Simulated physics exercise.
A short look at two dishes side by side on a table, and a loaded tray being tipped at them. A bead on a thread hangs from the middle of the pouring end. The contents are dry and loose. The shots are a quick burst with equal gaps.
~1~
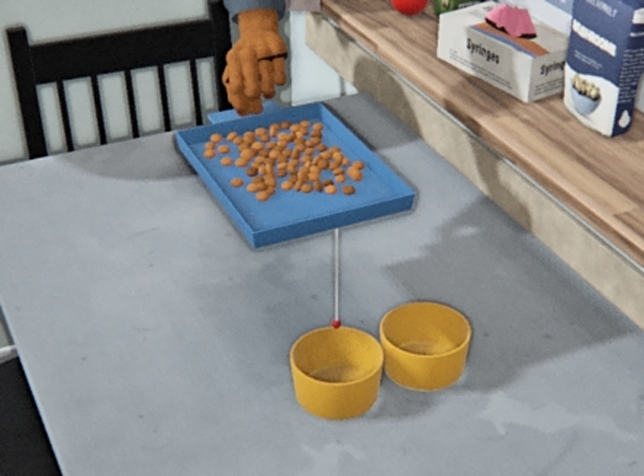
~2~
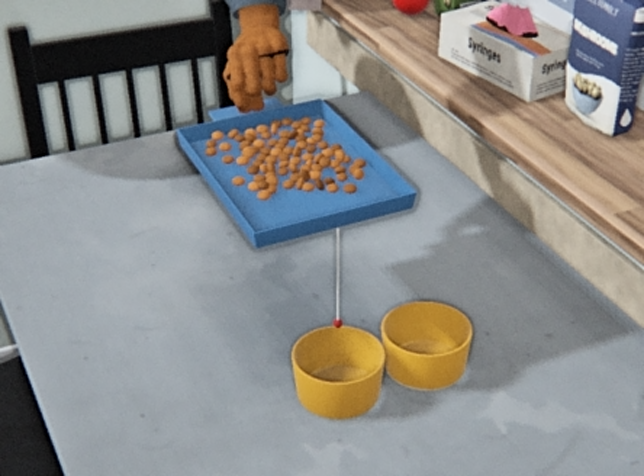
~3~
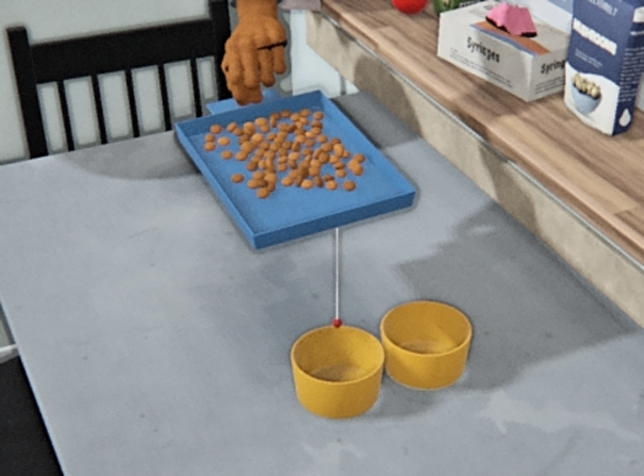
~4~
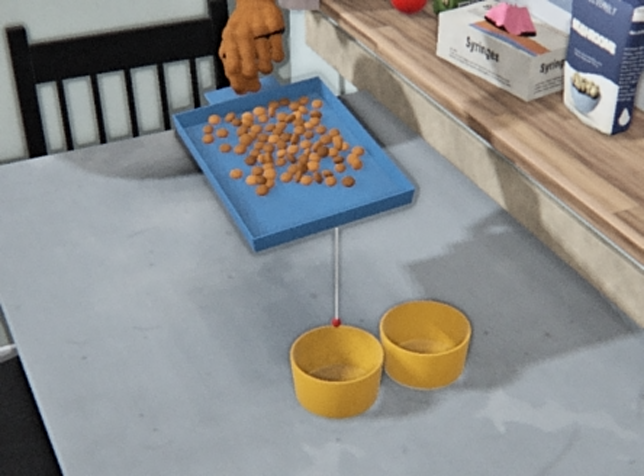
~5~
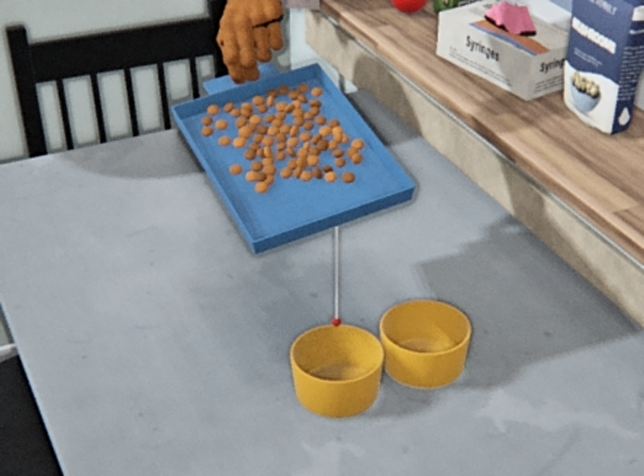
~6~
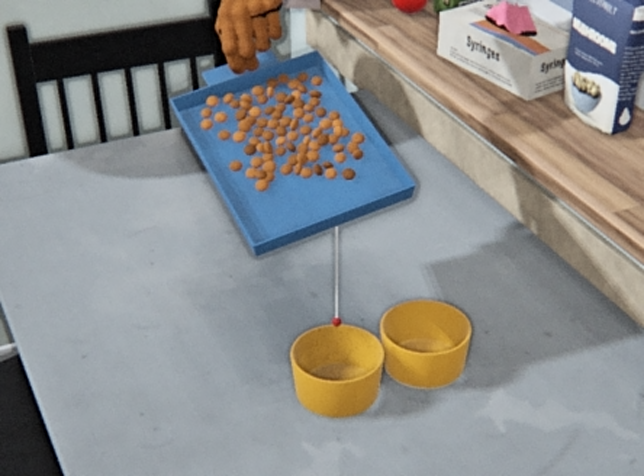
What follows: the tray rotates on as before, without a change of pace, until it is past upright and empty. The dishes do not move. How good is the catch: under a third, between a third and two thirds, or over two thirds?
The two hold under a third of the load.
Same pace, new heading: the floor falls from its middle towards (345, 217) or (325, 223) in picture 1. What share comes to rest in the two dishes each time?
The first gives 70 %, the second 50 %.
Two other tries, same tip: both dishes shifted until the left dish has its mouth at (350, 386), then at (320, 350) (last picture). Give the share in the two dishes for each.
In turn 0 and 30 in a hundred.
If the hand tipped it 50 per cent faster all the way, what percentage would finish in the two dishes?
Some 10 per cent.
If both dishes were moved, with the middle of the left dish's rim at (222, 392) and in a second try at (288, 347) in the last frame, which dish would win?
At the first place the right one, at the second the left dish.
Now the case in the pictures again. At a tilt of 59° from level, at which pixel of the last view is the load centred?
Around (274, 218).
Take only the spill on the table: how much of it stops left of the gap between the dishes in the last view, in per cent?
About 100 per cent.
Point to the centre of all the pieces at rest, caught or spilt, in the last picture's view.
At about (269, 405).
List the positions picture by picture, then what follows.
In the first picture, corners of the pouring end at (255, 231) and (411, 193), level; middle of the load at (296, 155), bits of cat kibble; left dish at (357, 398); right dish at (446, 370); bead on its thread at (337, 324).
In the second picture, corners of the pouring end at (256, 231) and (413, 191), level; middle of the load at (297, 152).
In the third picture, corners of the pouring end at (255, 234) and (412, 190), tipped barely, lowest at the left corner; middle of the load at (296, 147).
In the fourth picture, corners of the pouring end at (254, 237) and (411, 188), tipped a little, lowest at the left corner; middle of the load at (295, 139).
In the fifth picture, corners of the pouring end at (254, 240) and (411, 185), tipped a little, lowest at the left corner; middle of the load at (295, 132).
In the sixth picture, corners of the pouring end at (255, 243) and (412, 184), tipped clearly, lowest at the left corner; middle of the load at (295, 125); left dish at (357, 396); right dish at (447, 368).
Soon after the last picture, tray tipped steeply; nearly all on the tray; a stray few in the air.
A little later, tray tipped right over; about a third on the tray; a stray few in the left dish; about half outside both; a small part in the air.
Later still, tray tipped past a quarter turn; a small part in the left dish; most outside both.
At rest, tray tipped past a quarter turn; about a quarter in the left dish; none in the right dish; most outside both.
